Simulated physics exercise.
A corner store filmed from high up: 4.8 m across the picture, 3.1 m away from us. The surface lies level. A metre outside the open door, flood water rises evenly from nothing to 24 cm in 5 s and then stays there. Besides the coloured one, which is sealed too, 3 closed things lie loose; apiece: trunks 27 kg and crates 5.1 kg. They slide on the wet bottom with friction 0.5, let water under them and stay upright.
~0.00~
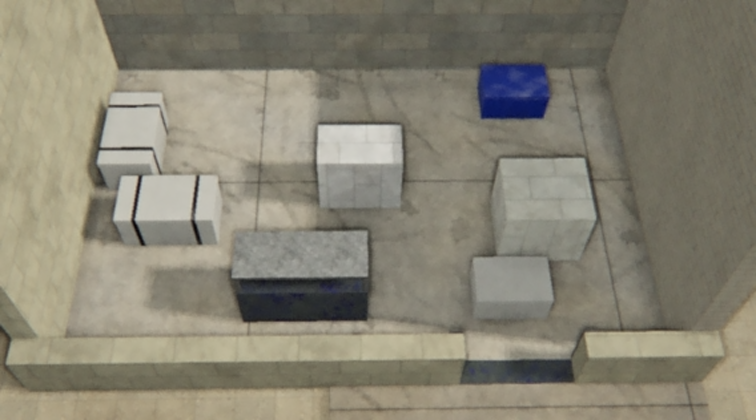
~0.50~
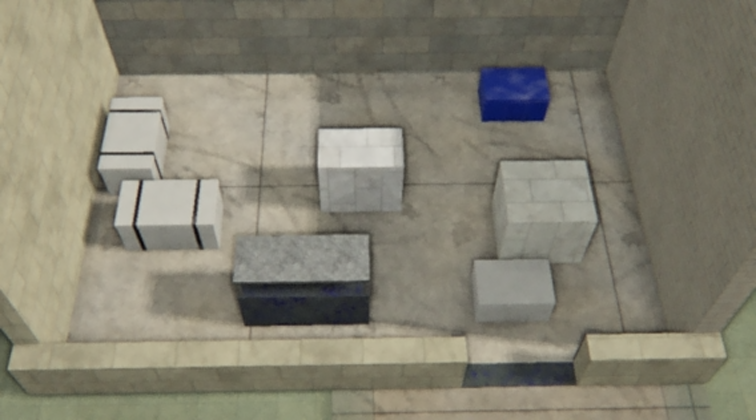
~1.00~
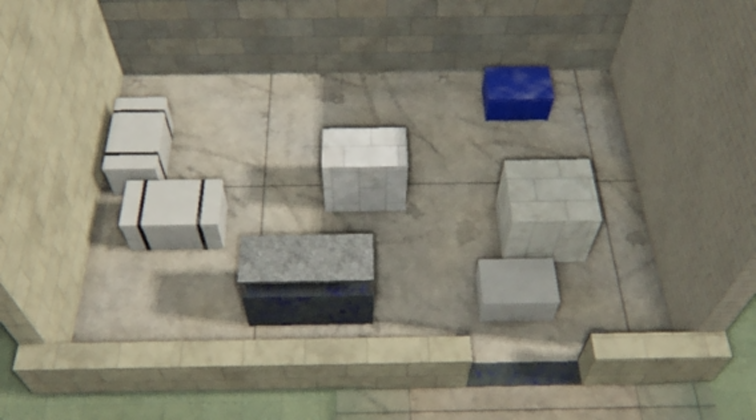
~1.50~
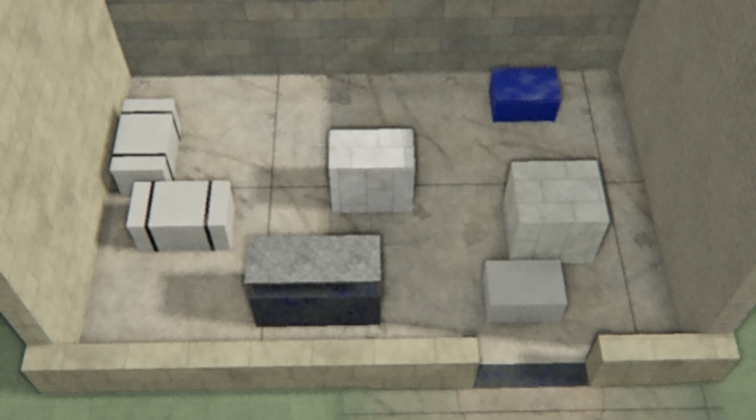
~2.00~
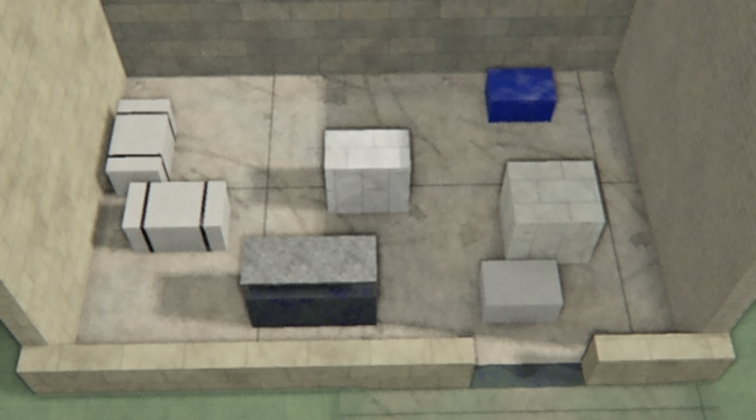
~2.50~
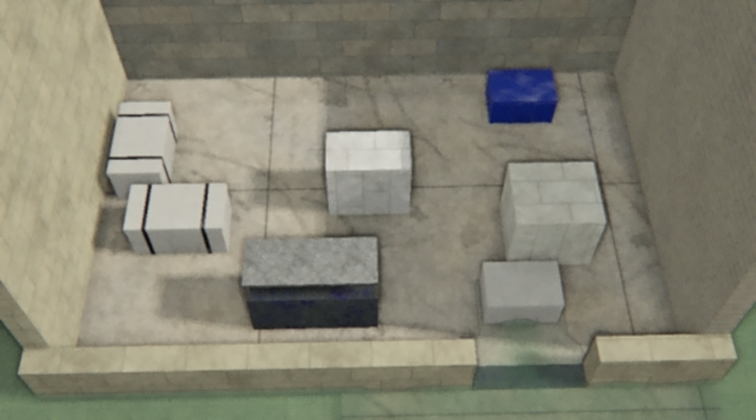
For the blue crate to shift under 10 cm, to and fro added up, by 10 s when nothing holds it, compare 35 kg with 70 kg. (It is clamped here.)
Verdict: The lower weight is enough.
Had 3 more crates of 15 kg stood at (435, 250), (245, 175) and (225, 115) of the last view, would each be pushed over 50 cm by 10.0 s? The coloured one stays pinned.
In that order: Less, less, less.
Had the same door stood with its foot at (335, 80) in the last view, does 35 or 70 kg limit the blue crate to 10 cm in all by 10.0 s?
In that case the smaller load will do.
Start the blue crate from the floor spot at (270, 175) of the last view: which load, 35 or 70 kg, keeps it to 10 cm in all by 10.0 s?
The smaller is enough.
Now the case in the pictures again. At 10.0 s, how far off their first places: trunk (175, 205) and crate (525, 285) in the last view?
In that order: 0 cm, 250 cm.
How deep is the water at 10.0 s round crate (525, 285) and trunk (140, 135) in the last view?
Roughly 7 and 7 cm.
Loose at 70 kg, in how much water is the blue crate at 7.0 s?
About 5 cm.
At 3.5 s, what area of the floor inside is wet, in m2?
About 2.0 m2.
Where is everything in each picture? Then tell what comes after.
The blue crate at (515, 81), on the bottom; 0.0 m2 under water; 0 of 4 have shifted, in the first frame.
The blue crate at (515, 83) rests on the ground; water covers 0.0 m2; 0 of 4 have shifted, in the second frame.
The blue crate at (519, 82), on the bottom; 0.0 m2 under water; 0 of 4 have shifted, in the third frame.
The blue crate at (526, 84) rests on the ground; 0.0 m2 under water; 0 of 4 have shifted, in the fourth frame.
The blue crate at (522, 84), on the bottom; water covers 0.0 m2; 0 of 4 have shifted, in the fifth frame.
The blue crate at (523, 85) rests on the ground; water covers 0.3 m2; 0 of 4 have shifted, in the sixth frame.
After 3.5 s the blue crate would be 0 cm from its start with 35 kg and 0 cm from its start with 70 kg; 0 cm of water round it then.
After 4.5 s the blue crate would be 0 cm from its start with 35 kg and 0 cm from its start with 70 kg; 0 cm of water round it then.
After 7.0 s the blue crate would be 0 cm from its start with 35 kg and 0 cm from its start with 70 kg; 5 cm of water round it then.
After 10.0 s the blue crate would be 0 cm from its start with 35 kg and 0 cm from its start with 70 kg; 9 cm of water round it then.
